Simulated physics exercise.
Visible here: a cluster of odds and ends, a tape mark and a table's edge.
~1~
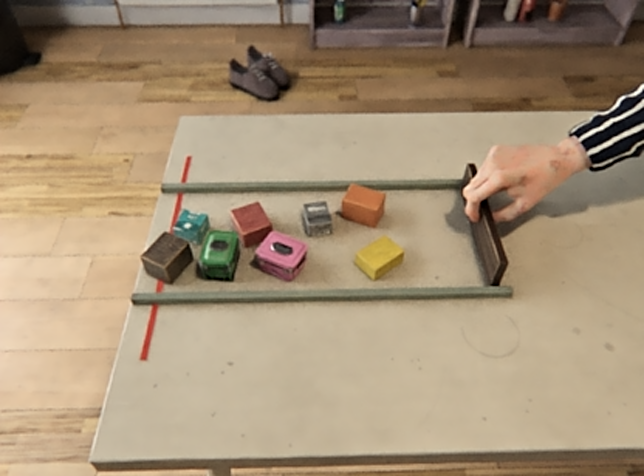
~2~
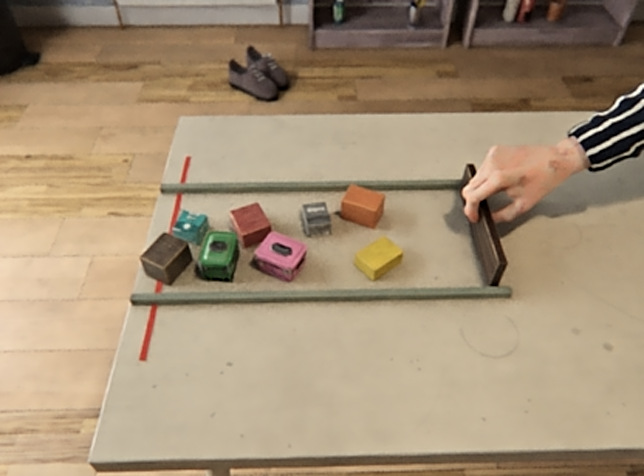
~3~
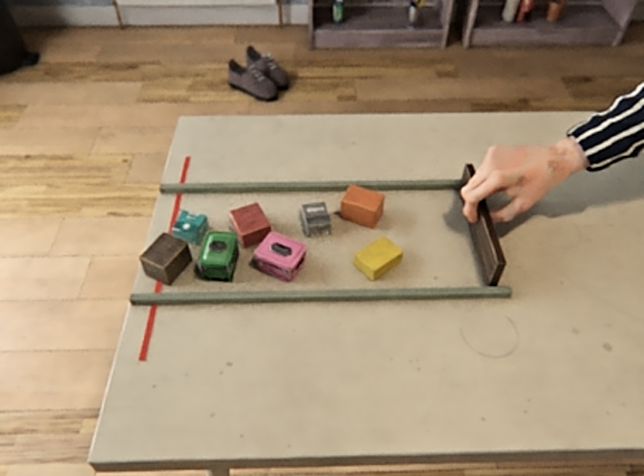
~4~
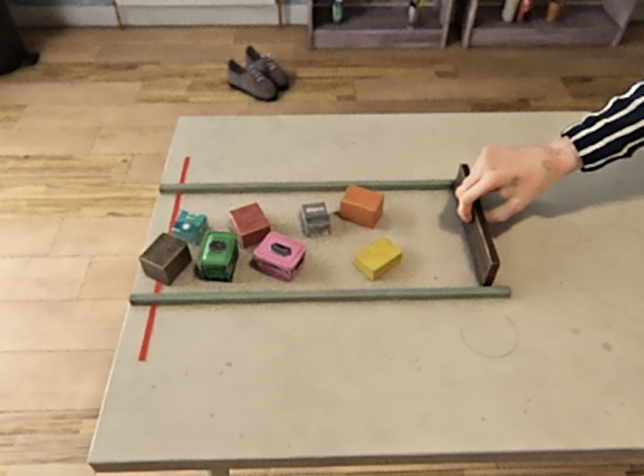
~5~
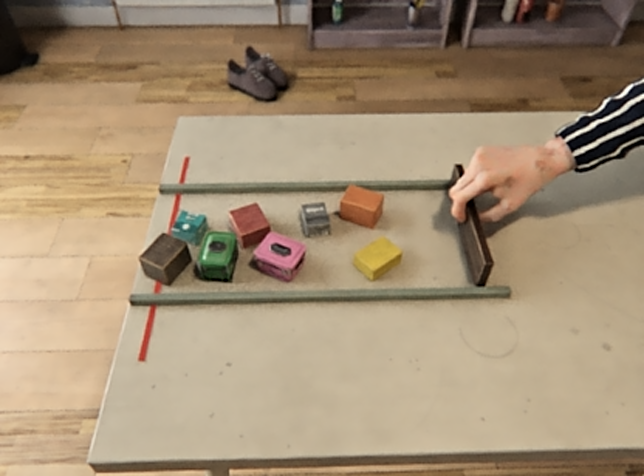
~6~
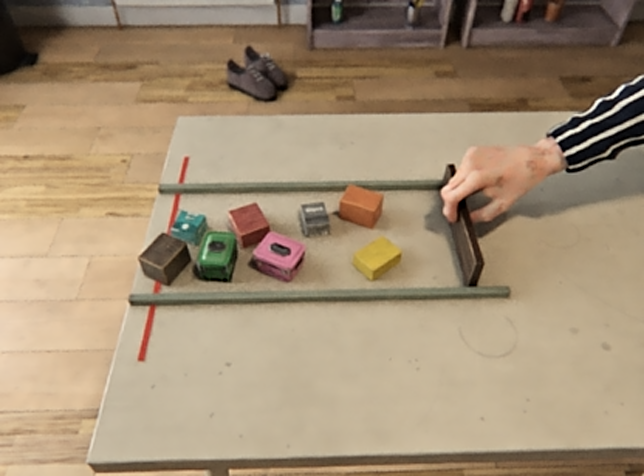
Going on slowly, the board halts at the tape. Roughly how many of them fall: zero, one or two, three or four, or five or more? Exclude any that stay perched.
Overboard: Over four.
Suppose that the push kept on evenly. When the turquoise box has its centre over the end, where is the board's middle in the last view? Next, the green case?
(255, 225) and (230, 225), roughly.
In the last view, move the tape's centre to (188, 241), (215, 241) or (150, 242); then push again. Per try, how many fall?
6, 4, 8.
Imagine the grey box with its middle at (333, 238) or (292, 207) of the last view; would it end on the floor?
The grey box remains up; remains up.
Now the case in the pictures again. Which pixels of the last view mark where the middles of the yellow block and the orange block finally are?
They come to rest around (141, 277) and (150, 216).
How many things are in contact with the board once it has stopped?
My count gives 2.
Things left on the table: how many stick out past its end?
That comes to 2 of them.
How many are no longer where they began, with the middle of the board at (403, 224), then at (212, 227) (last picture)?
At the first point the count is 0, at the second it's 8.
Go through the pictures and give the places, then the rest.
Black block (168, 258); turquoise box (192, 227); green case (221, 255); board (482, 222); tape (170, 241), in the first picture.
Turquoise box (191, 228); orange block (363, 207), in the second picture.
Green case (220, 256); board (480, 222), in the third picture.
Black block (166, 259); grey box (316, 219), in the fourth picture.
Turquoise box (190, 228); pink case (281, 258), in the fifth picture.
Black block (165, 259); turquoise box (189, 228); green case (219, 256); board (460, 223); tape (167, 241), in the sixth picture.
Soon after, none off yet; black block at rest near (165, 259); turquoise box at rest near (189, 228); green case at rest near (219, 256).
Then, none off yet; black block moved about its own width near (134, 261); turquoise box moved about its own width near (150, 230); green case moved about its own width near (166, 259).
At rest, the number that fall off is five or more; fallen, grey box, pink case, red block, green case, turquoise box and black block.
